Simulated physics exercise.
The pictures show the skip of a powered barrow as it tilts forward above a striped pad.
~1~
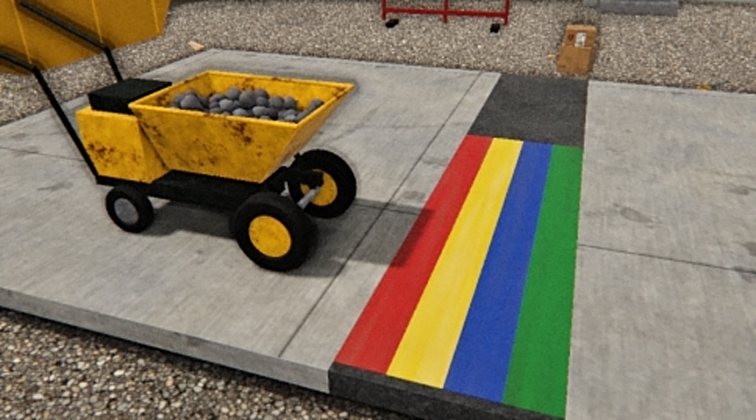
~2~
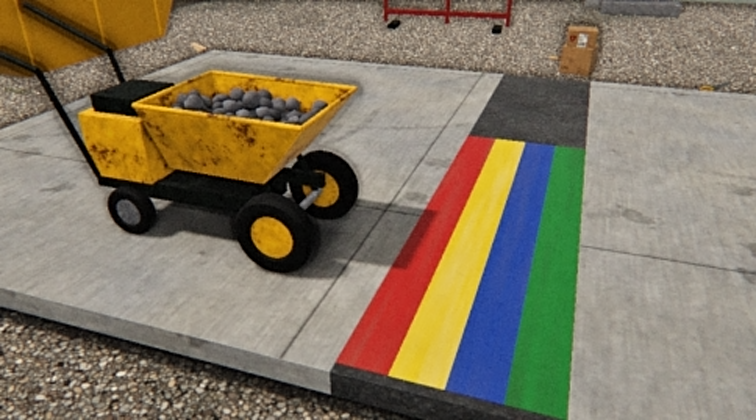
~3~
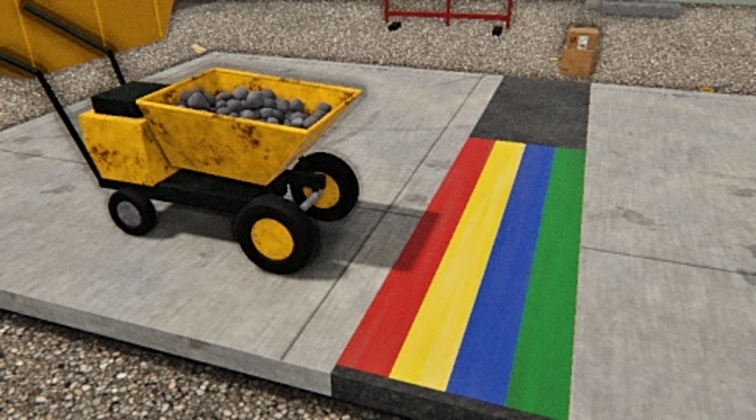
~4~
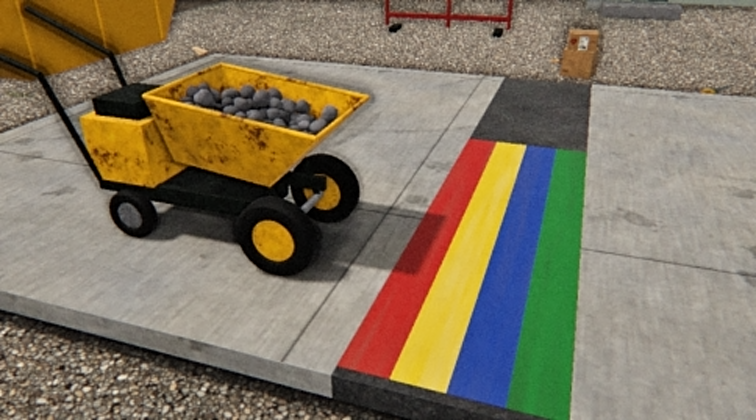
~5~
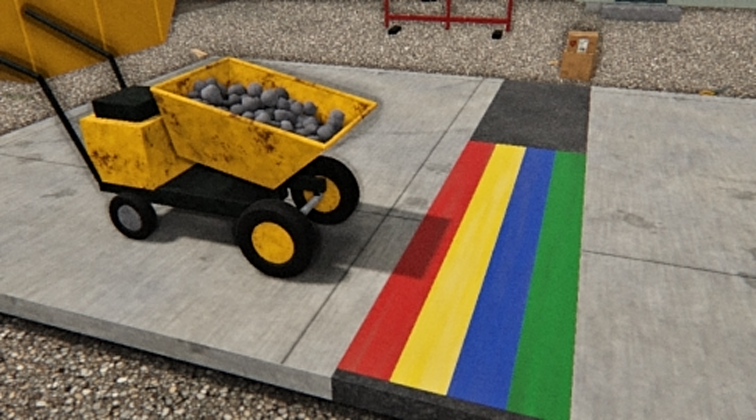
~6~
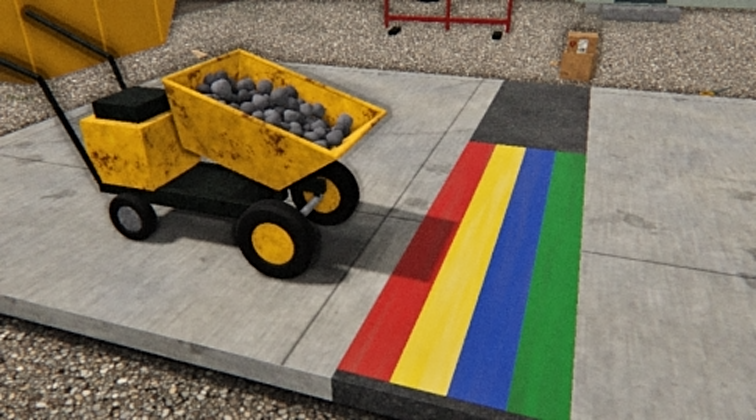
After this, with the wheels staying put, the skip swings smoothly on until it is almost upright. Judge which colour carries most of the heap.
The colour carrying most is yellow.
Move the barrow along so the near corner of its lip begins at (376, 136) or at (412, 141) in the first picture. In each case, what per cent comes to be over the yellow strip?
About 0 per cent, then about 0 per cent.
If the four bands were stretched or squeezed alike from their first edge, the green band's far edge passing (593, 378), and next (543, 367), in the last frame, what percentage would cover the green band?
About 10 % and 10 %.
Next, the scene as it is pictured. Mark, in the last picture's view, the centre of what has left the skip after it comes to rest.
At about (473, 271), give or take.
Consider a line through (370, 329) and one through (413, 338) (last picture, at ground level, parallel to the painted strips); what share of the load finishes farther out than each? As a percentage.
About 80 % and 60 %.
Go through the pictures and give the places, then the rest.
The first frame shows lip of the skip at (298, 127), level; top of the load at (230, 110), round cobbles; red strip at (384, 320); yellow strip at (433, 331); blue strip at (486, 343); green strip at (540, 355).
The second frame shows lip of the skip at (302, 129), level; top of the load at (233, 110).
The third frame shows lip of the skip at (308, 133), tipped barely; top of the load at (237, 110).
The fourth frame shows lip of the skip at (316, 139), tipped a little; top of the load at (243, 108).
The fifth frame shows lip of the skip at (326, 148), tipped a little; top of the load at (224, 117).
The sixth frame shows lip of the skip at (337, 157), tipped clearly; top of the load at (224, 92); red strip at (387, 328); yellow strip at (437, 338); blue strip at (489, 350); green strip at (545, 362).
Soon after the last picture, skip tipped steeply; all in the skip.
A little later, skip tipped right over; most in the skip; a small part over the red strip; a small part over the yellow strip; a stray few over the blue strip; a stray few falling.
Later still, skip tipped right over; about a quarter in the skip; a small part over the red strip; about a third over the yellow strip; about a quarter over the blue strip; a small part over the green strip; a stray few off the paint.
At rest, skip tipped right over; about a quarter in the skip; about a quarter over the red strip; about a third over the yellow strip; about a quarter over the blue strip; a small part over the green strip; a small part off the paint.
